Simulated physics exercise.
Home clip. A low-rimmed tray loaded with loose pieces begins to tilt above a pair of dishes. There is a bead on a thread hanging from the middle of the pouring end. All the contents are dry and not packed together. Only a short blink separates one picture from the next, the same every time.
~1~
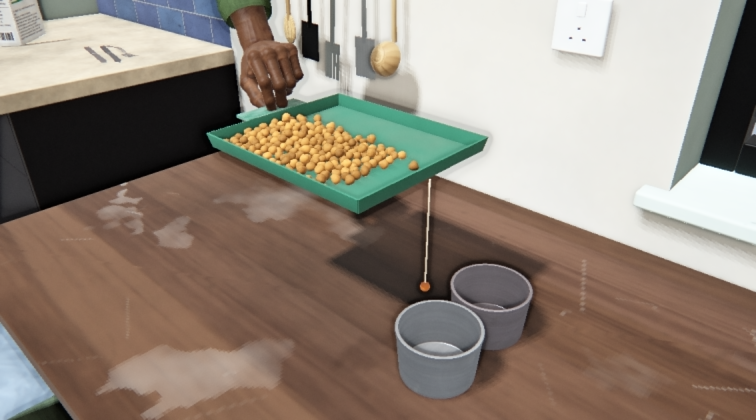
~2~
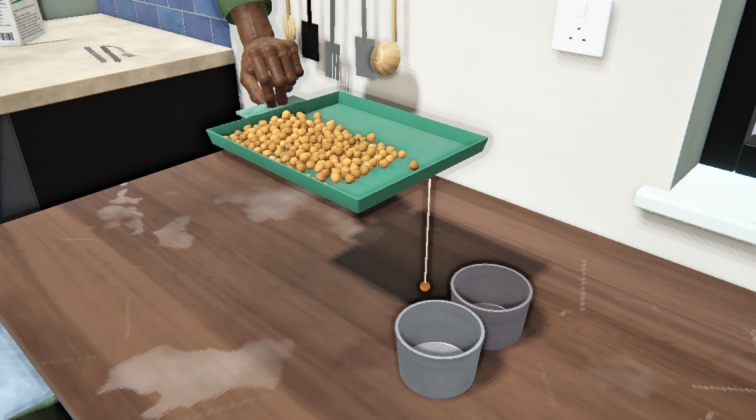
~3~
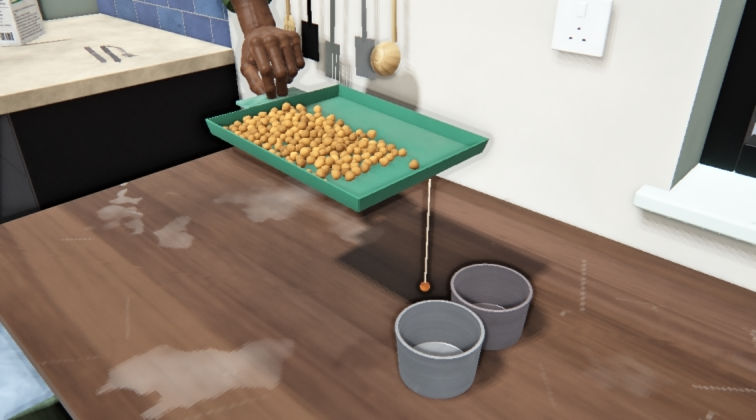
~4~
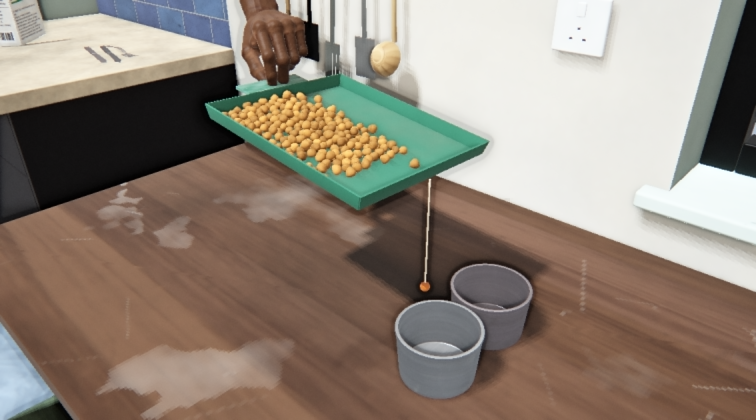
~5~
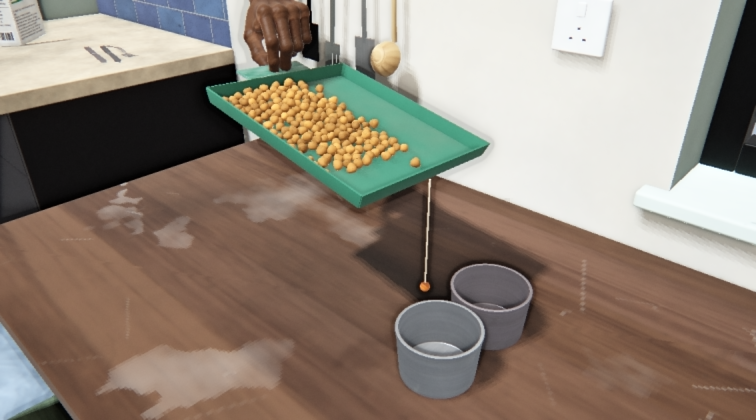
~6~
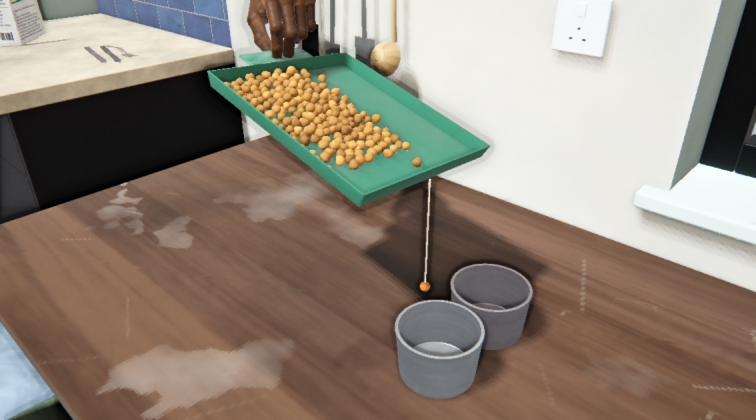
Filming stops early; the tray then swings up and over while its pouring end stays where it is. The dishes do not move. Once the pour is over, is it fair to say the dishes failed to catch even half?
I'd say the dishes catch most of it, honestly.
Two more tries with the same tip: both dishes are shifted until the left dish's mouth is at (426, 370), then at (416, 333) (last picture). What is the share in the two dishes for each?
Trial 1 30%, trial 2 60%.
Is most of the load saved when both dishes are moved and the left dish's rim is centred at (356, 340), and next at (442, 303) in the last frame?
Short of half and then the bulk of it.
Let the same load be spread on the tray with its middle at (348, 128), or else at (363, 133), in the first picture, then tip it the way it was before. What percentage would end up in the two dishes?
In order, 80 per cent then 80 per cent.
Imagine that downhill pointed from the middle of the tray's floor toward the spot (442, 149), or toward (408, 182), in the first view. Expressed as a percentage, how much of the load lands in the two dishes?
I'd say some 30 in a hundred at first, then 50 in a hundred.
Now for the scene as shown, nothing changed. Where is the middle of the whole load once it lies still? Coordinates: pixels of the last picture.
Somewhere around (487, 322) in the last picture.
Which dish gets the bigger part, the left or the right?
That would be the rightward one.
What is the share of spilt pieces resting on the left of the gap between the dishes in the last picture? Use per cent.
Reading: Around 10 %.
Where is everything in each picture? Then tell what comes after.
Corners of the pouring end at (358, 197) and (483, 137), level; middle of the load at (313, 147), roasted chickpeas; left dish at (473, 365); right dish at (523, 320); bead on its thread at (425, 286), in the first picture.
Corners of the pouring end at (358, 197) and (484, 137), level; middle of the load at (313, 145), in the second picture.
Corners of the pouring end at (359, 196) and (484, 138), tipped barely, lowest at the right corner; middle of the load at (313, 139), in the third picture.
Corners of the pouring end at (360, 194) and (485, 140), tipped a little, lowest at the right corner; middle of the load at (314, 131), in the fourth picture.
Corners of the pouring end at (362, 193) and (485, 142), tipped a little, lowest at the right corner; middle of the load at (315, 122), in the fifth picture.
Corners of the pouring end at (363, 191) and (486, 144), tipped clearly, lowest at the right corner; middle of the load at (317, 114); left dish at (473, 365); right dish at (523, 320), in the sixth picture.
Soon after the last picture, tray tipped steeply; nearly all on the tray; a stray few in the right dish; a stray few outside both; a stray few in the air.
A little later, tray tipped past a quarter turn; about half on the tray; a stray few in the left dish; a small part in the right dish; a stray few outside both; about a third in the air.
Later still, tray tipped past a quarter turn; about a quarter in the left dish; about two thirds in the right dish; about a quarter outside both; a stray few in the air.
At rest, tray tipped past a quarter turn; about a quarter in the left dish; about two thirds in the right dish; about a quarter outside both; a stray few in the air.
